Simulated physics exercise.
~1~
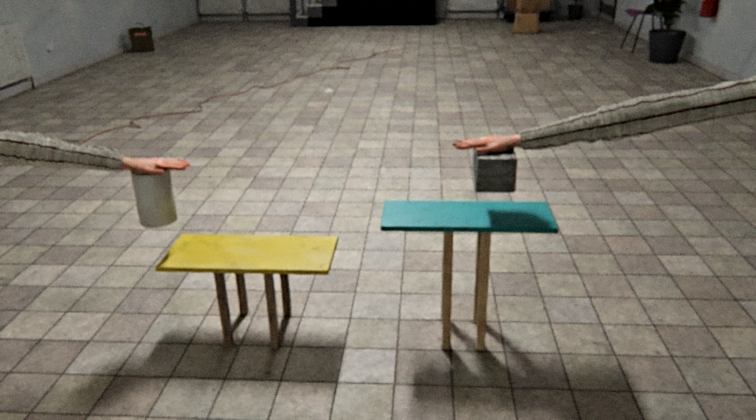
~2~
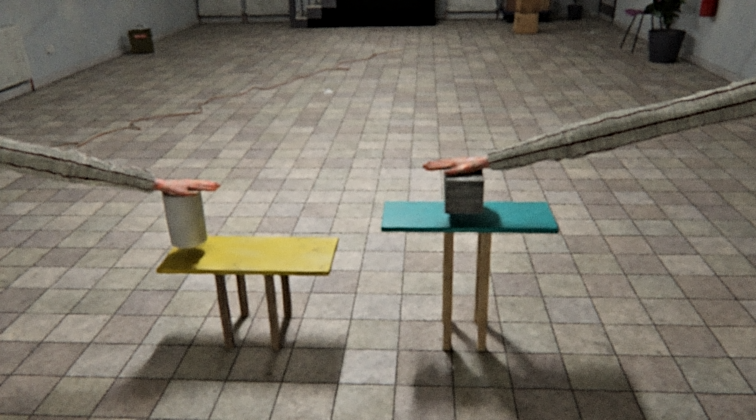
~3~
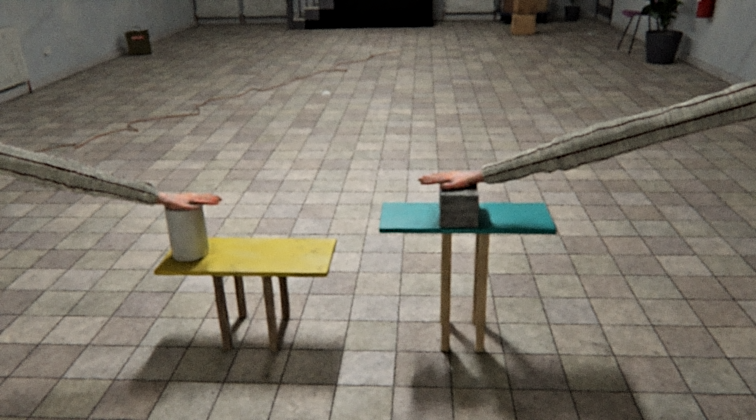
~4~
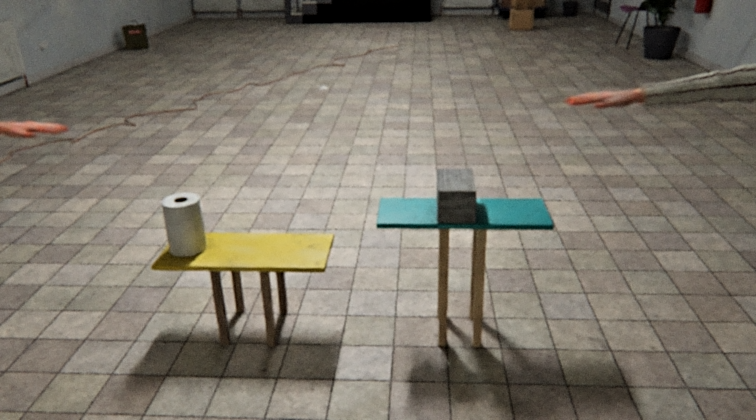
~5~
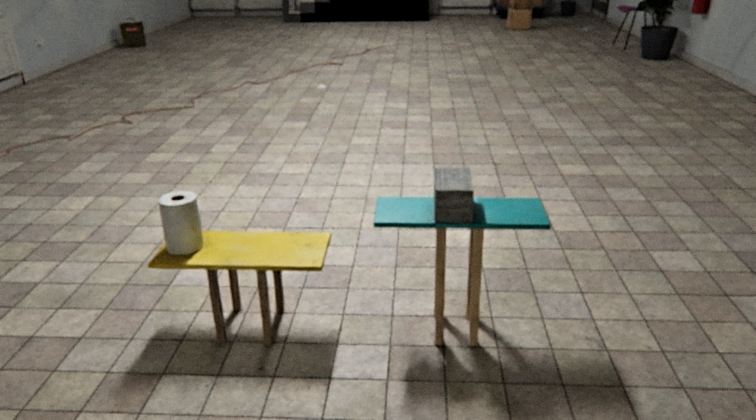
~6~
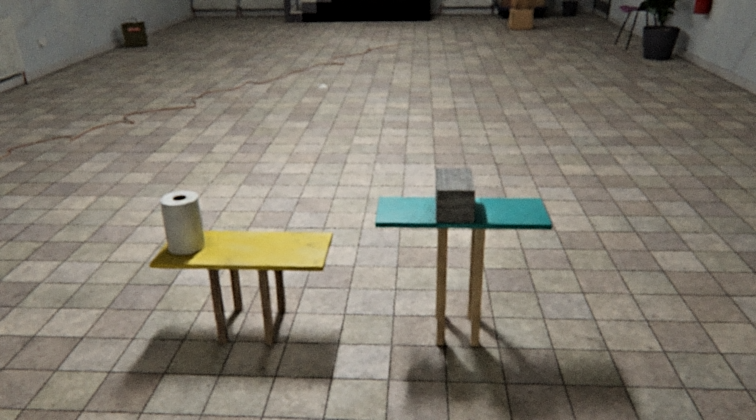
In a tiled hall, two hands set a white roll and grey block on stands, which stay upright.
